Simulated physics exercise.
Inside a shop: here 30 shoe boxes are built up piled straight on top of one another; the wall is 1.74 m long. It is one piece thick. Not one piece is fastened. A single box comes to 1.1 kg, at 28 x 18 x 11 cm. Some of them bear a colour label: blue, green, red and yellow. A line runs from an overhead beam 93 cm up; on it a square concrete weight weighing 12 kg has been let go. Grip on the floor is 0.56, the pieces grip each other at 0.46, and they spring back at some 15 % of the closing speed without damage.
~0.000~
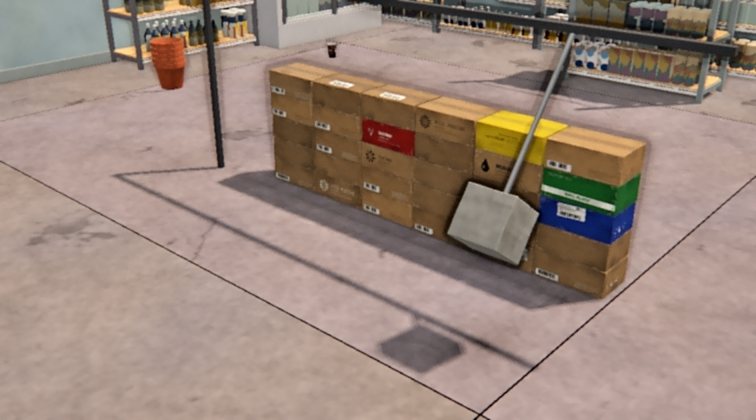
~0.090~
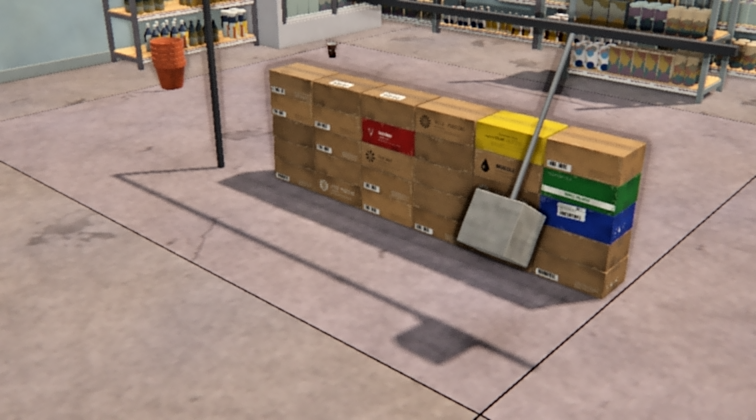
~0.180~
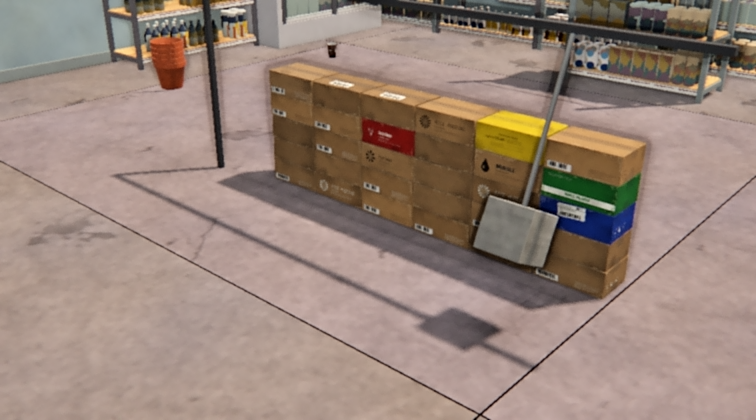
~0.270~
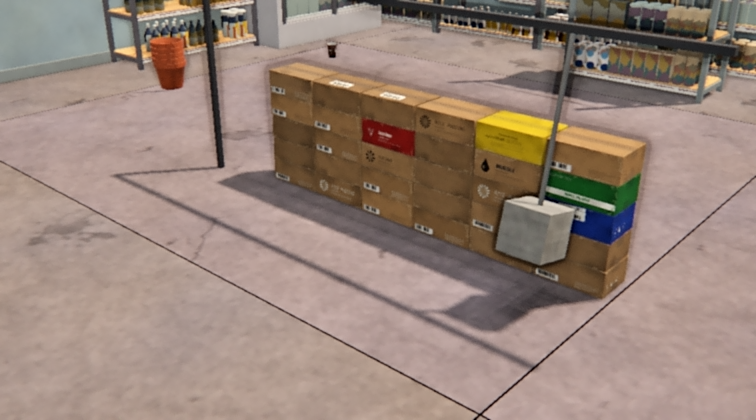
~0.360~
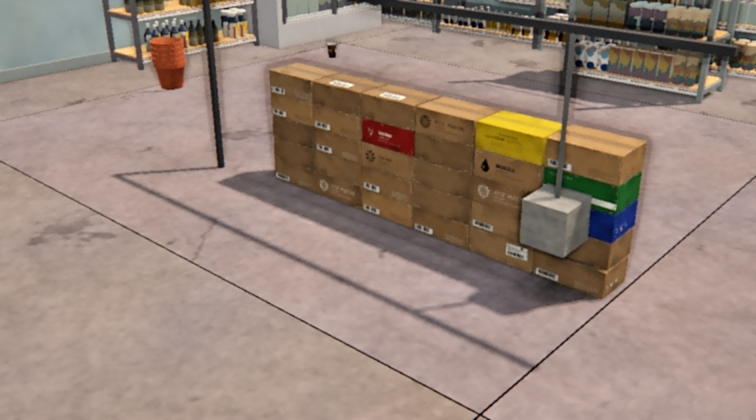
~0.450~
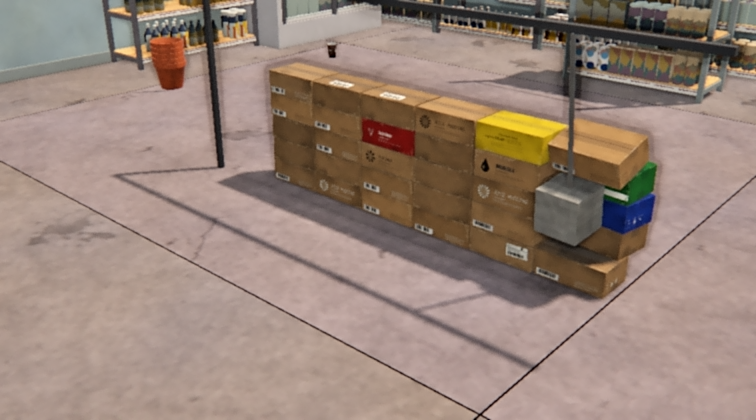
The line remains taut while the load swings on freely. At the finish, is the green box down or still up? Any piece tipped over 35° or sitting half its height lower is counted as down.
It is down.
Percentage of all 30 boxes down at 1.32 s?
By then 10 per cent.
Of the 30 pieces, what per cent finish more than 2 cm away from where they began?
I count 25 % as shifted.
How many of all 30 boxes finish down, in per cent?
Roughly 15 per cent of them.
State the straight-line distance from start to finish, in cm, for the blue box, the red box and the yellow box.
Net displacement: Blue = 65 cm, red = 0 cm, yellow = 0 cm.
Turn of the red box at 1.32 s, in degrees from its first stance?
About 0°.
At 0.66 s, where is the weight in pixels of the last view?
At about (587, 186).
Around 0.66 s, line 23° past plumb; 3 of the 30 boxes down; green box tipped 49°, 16 cm lower; blue box tipped 48°, 14 cm lower.
Around 1.32 s, line 14° before plumb; 3 of the 30 boxes down; green box upside down; blue box upside down.
Finally (2.6 s), line 9° past plumb; 4 of the 30 boxes down; green box upside down; blue box upside down; yellow box displaced 15 mm. Seen by the last camera, middles, green box near (715, 210), blue box near (671, 223).
